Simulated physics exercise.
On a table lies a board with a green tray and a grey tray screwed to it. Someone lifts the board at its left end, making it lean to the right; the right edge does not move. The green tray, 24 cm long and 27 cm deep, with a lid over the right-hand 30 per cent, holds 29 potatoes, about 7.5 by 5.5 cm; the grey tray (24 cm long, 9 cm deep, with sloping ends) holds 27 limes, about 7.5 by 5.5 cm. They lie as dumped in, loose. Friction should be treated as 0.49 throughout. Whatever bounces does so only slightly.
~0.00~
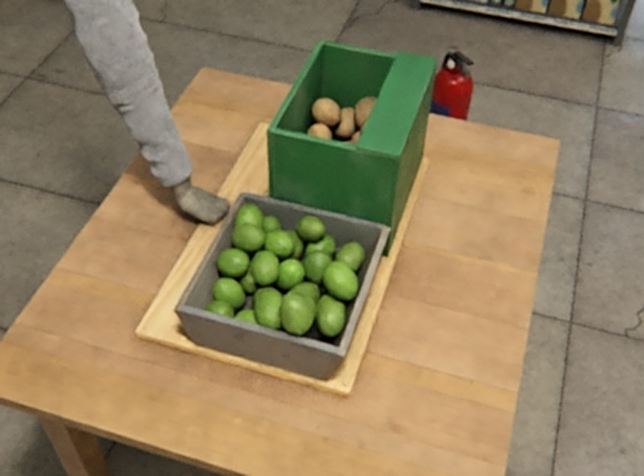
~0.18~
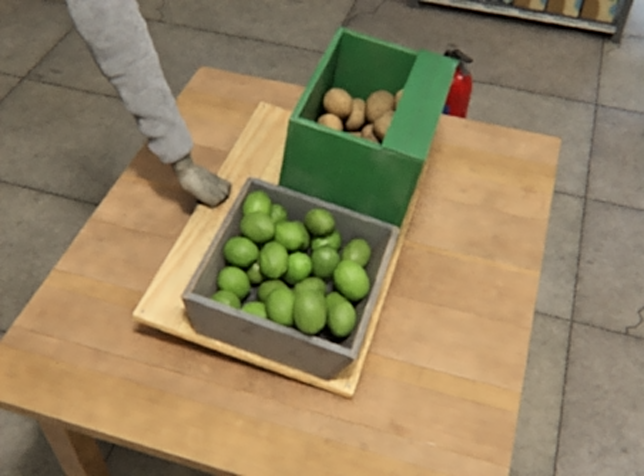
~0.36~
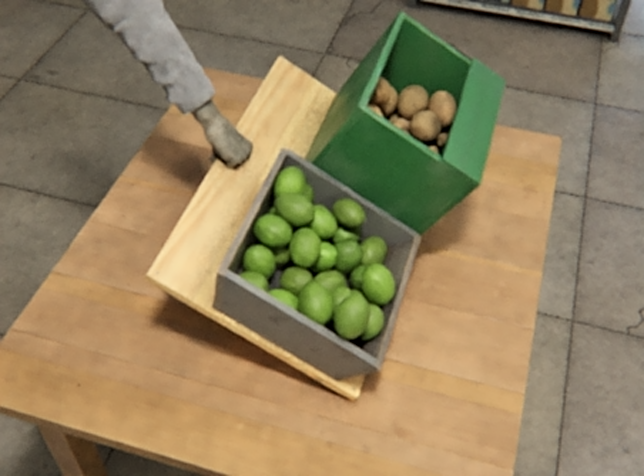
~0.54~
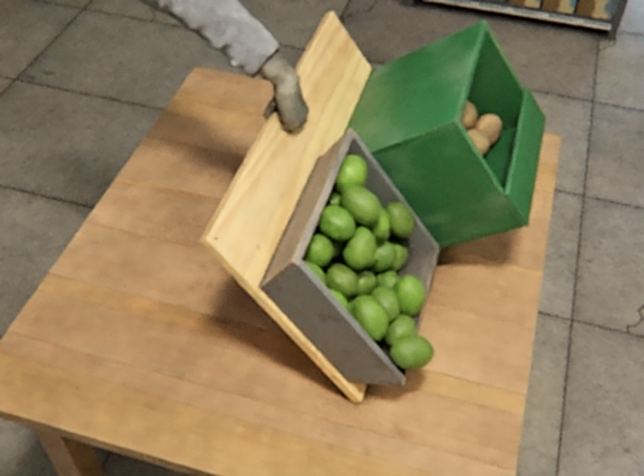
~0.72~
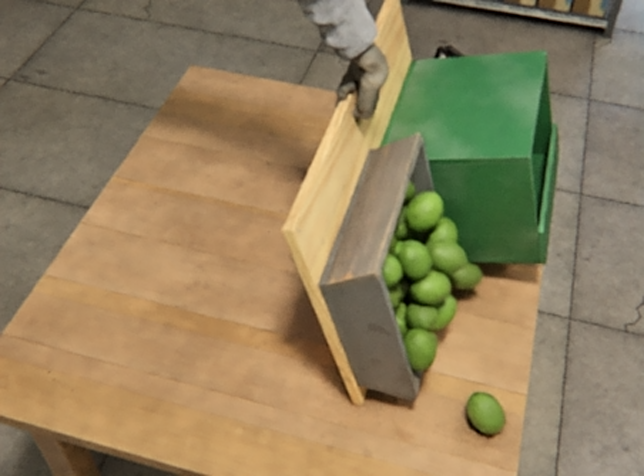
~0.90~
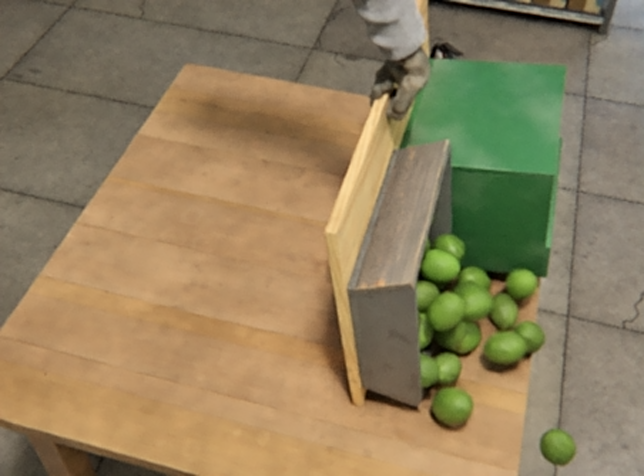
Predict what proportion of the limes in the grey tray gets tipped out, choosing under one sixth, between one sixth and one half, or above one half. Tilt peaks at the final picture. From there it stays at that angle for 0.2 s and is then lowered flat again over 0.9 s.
Fraction out: Greater than one-half.
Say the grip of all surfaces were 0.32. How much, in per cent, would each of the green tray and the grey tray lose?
Green tray 0, grey tray 90 per cent.
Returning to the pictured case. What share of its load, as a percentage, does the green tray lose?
Green tray - about 0 per cent.
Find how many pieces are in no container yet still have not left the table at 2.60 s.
About 12.
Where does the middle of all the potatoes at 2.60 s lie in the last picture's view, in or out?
Roughly (356, 158).
After 1.17 s, tilt 81°; 0 of 29 out of the green tray and 19 of 27 out of the grey tray.
After 1.51 s, tilt 46°; 0 of 29 out of the green tray and 23 of 27 out of the grey tray.
After 1.99 s, tilt 0°; 0 of 29 out of the green tray and 23 of 27 out of the grey tray.
Final count (at 2.60 s), 0 of 29 out of the green tray and 23 of 27 out of the grey tray. Asked share, 23 of 27, 85 per cent.
